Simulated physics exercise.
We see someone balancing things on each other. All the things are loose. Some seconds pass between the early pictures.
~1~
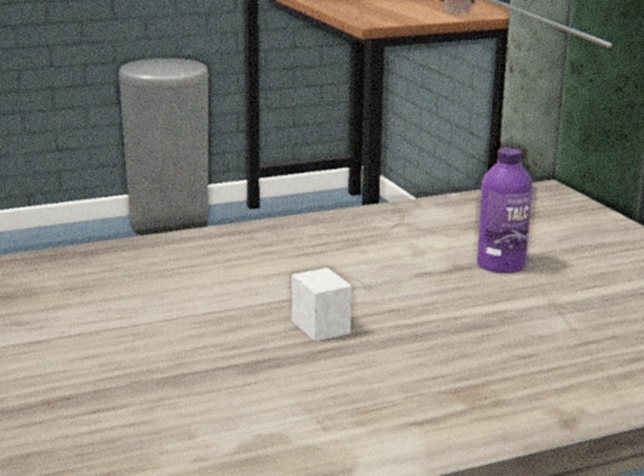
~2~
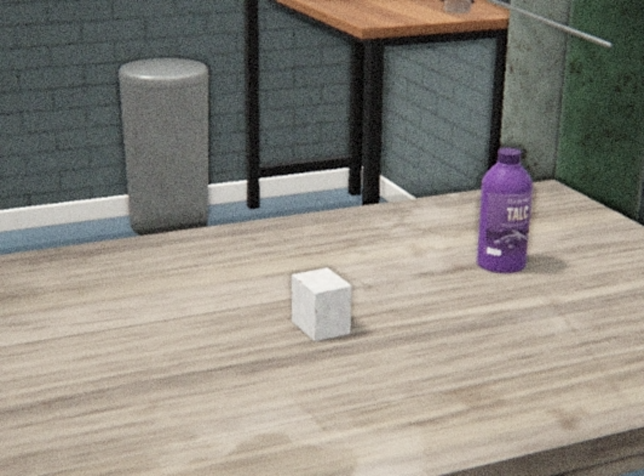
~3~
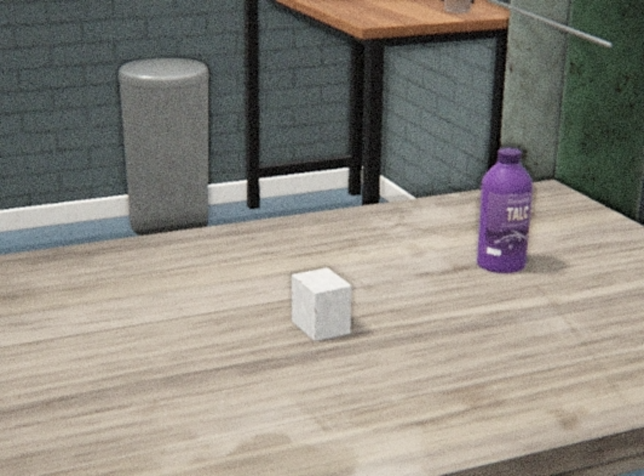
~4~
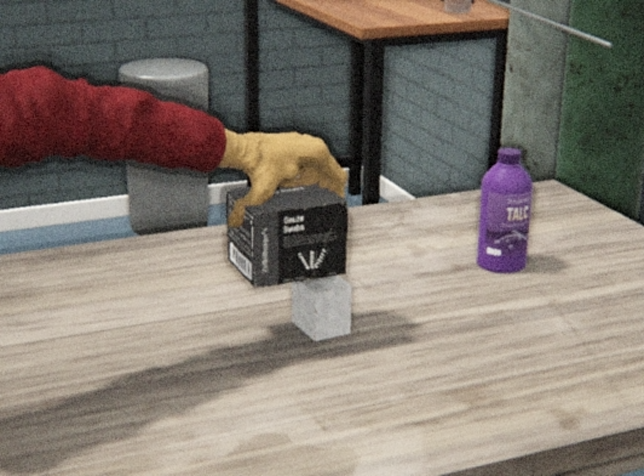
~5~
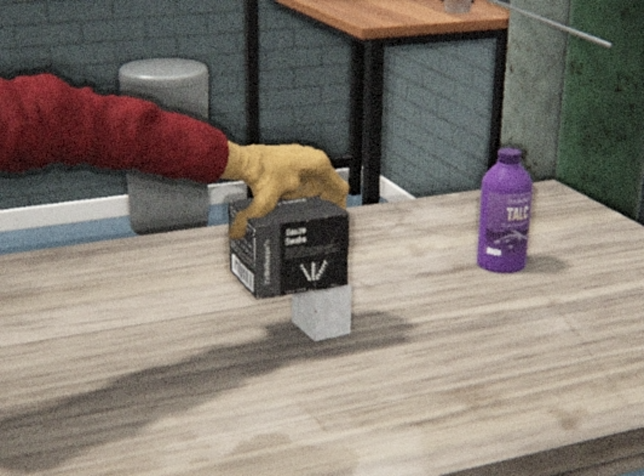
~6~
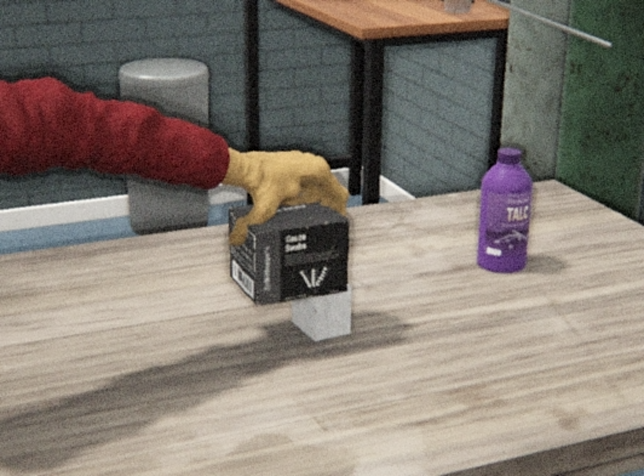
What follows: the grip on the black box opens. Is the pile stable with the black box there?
It comes apart.
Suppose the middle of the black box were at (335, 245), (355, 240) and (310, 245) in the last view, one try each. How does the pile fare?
In the first case it stays up; in the second case it gives way; in the third case it stays up.
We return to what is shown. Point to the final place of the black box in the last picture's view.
Near (212, 304).
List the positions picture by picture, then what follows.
The last thing is not in view yet; purple bottle (505, 209), in the first frame.
The last thing is not in view yet; purple bottle (505, 209), in the second frame.
The last thing is not in view yet; purple bottle (505, 209), in the third frame.
On its way; black box (286, 231); purple bottle (505, 209), in the fourth frame.
On its way; black box (288, 243); purple bottle (505, 209), in the fifth frame.
In place under the hand; black box (288, 249); purple bottle (505, 209), in the sixth frame.
Then, 0.30 s after the last picture, black box now fallen.
Then, 0.40 s after the last picture, things are still on the move.
Then, 0.50 s after the last picture, as before.
Then, 1.80 s after the last picture, nothing new.
At rest, fallen, black box; the other 2 in place. Seen from the same camera at the end, black box near (212, 304). The pile gives way.
